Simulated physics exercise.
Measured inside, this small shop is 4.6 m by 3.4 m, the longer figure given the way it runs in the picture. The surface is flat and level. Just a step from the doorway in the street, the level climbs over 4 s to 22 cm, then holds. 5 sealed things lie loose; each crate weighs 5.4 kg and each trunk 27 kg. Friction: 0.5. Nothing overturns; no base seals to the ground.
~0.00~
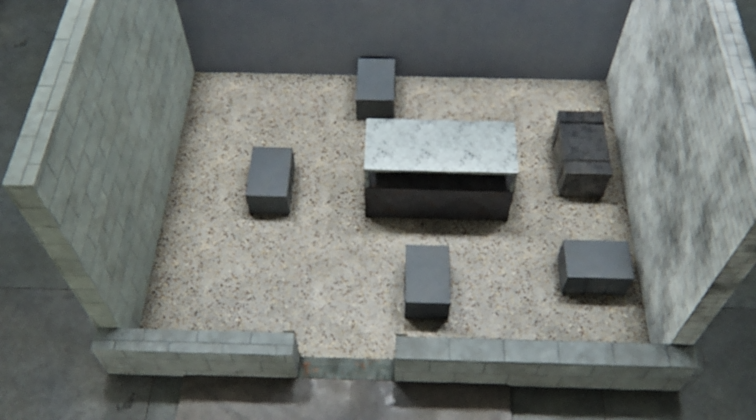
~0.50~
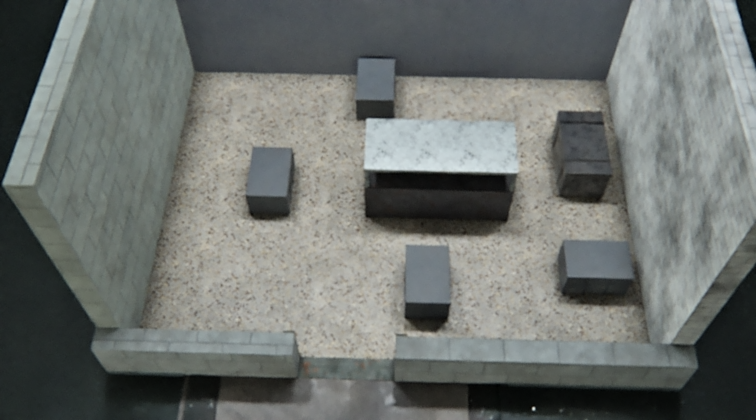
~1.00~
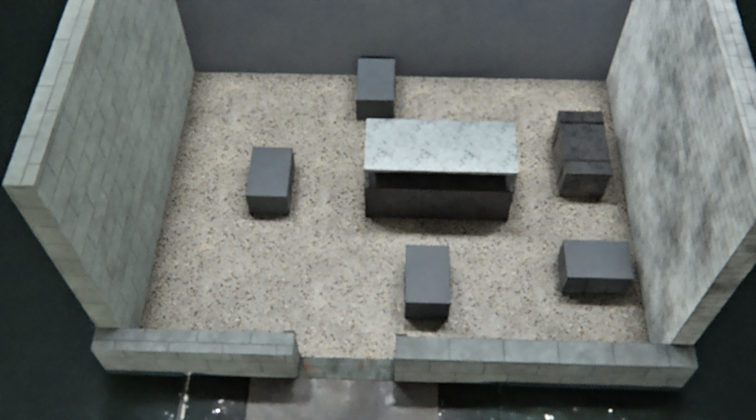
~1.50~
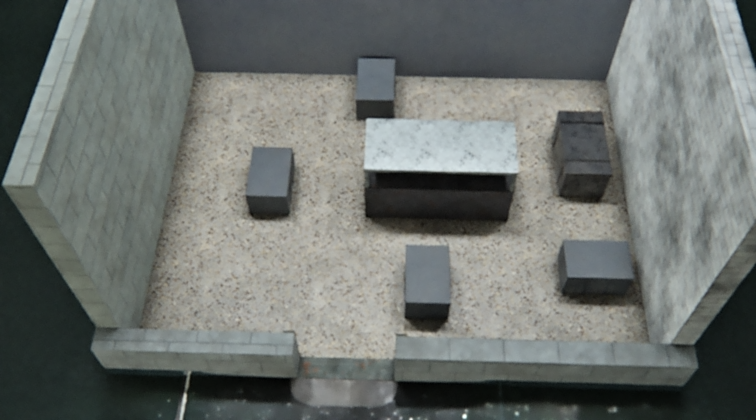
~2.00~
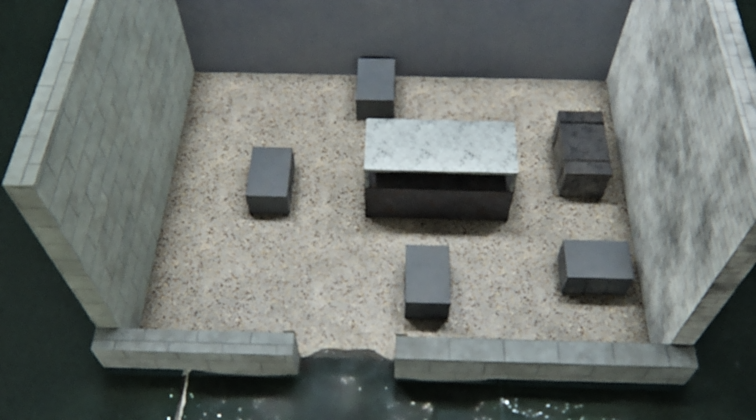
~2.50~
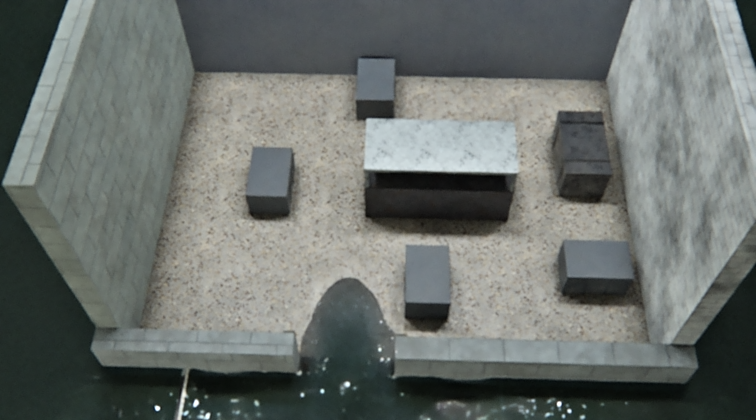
The footage shows a small walled shop with a pale speckled floor, grey blocks and a long counter, while dark water spreads outside, covers the doorway step and pushes a rounded tongue inside; the blocks stay still.
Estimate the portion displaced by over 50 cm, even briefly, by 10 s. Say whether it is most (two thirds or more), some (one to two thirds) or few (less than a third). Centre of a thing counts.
Most.
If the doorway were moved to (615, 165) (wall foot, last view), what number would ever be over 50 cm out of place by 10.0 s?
That would give 5.
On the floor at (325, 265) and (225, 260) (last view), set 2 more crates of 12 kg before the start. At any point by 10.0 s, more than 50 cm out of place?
So the first ends up beyond that distance while the second ends up within that distance.
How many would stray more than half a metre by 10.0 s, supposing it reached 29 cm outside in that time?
Then it comes to 4.
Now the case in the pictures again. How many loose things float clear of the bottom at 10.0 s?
Answer: 4.
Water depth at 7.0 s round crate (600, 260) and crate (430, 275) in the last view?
Depths: Near 4 cm, then near 3 cm.
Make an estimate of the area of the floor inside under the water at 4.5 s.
Wet area: Approx. 6.0 m2.
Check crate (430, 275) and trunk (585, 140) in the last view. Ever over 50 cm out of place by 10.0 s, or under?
First beyond it, then within it.
After 3.5 s 0 of 5 are over 50 cm from their spots; 0 afloat.
After 4.5 s 0 of 5 are over 50 cm from their spots; 0 afloat.
After 7.0 s 2 of 5 are over 50 cm from their spots; 3 afloat.
After 10.0 s 3 of 5 are over 50 cm from their spots, and 4 have been at some point; 4 afloat.
